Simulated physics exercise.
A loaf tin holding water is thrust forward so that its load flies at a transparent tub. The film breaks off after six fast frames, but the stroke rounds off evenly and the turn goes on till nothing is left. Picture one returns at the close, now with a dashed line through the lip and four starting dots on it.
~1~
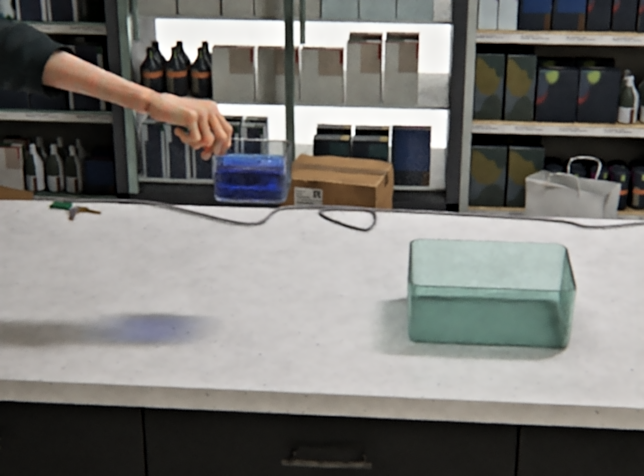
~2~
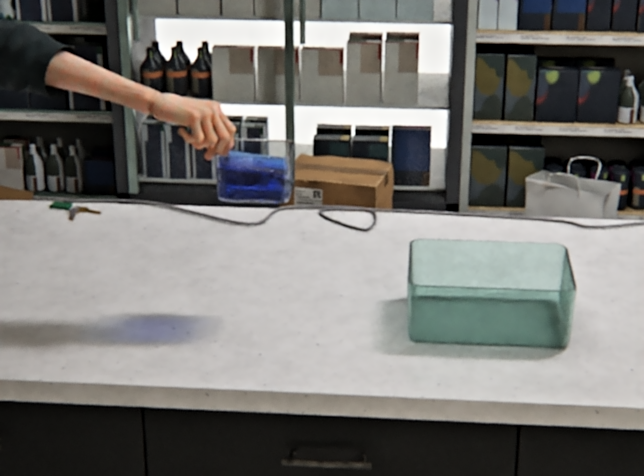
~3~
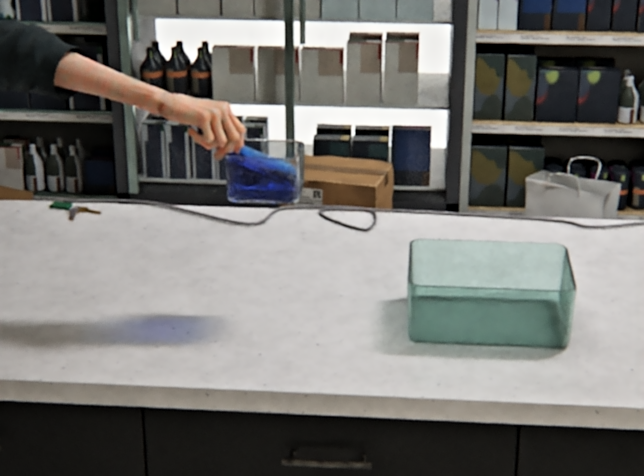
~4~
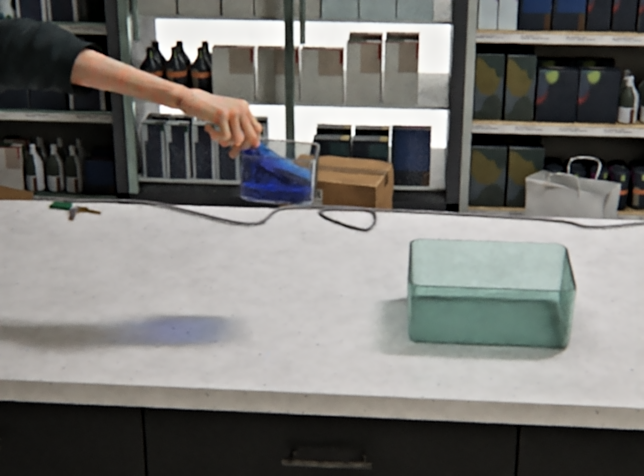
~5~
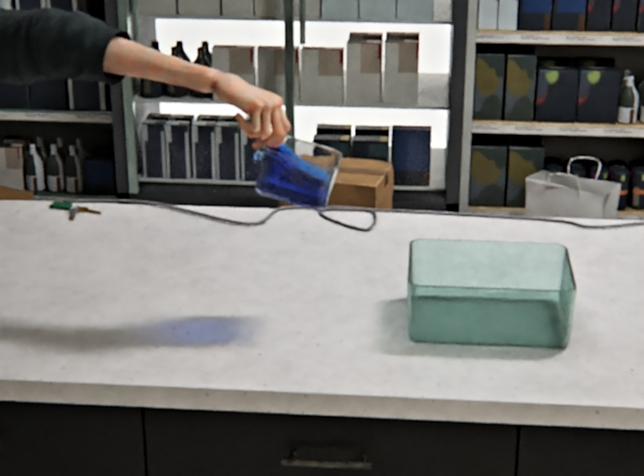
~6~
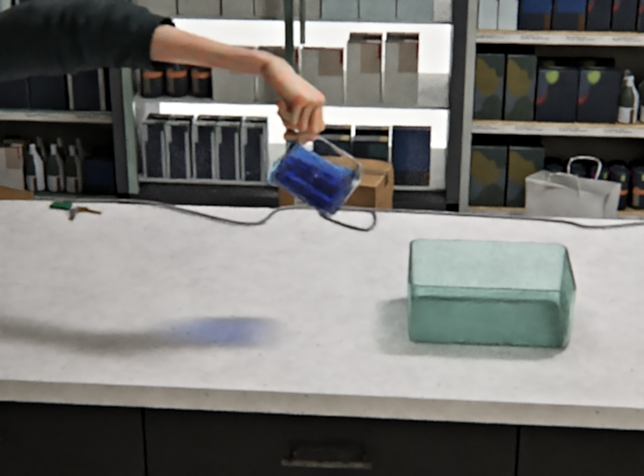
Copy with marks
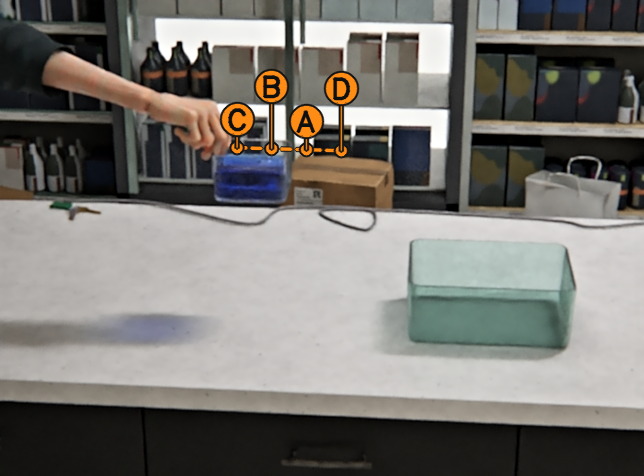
A hand holding a clear container of blue liquid above a white counter, moving it right and tilting it toward a greenish tub.
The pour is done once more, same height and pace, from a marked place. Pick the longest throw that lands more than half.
Place C.
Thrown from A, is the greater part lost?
No, not at all.
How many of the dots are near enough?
All of the four.
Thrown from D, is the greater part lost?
No, not at all.
In orange, A at (306, 149); B at (271, 148); C at (237, 147); D at (341, 150).
With A, about 74 % lands in the tub, 10 % falls short and 16 % goes beside or beyond.
With B, about 76 % lands in the tub, 12 % falls short and 12 % goes beside or beyond.
With C, about 70 % lands in the tub, 21 % falls short and 9 % goes beside or beyond.
With D, about 89 % lands in the tub, 4 % falls short and 7 % goes beside or beyond.
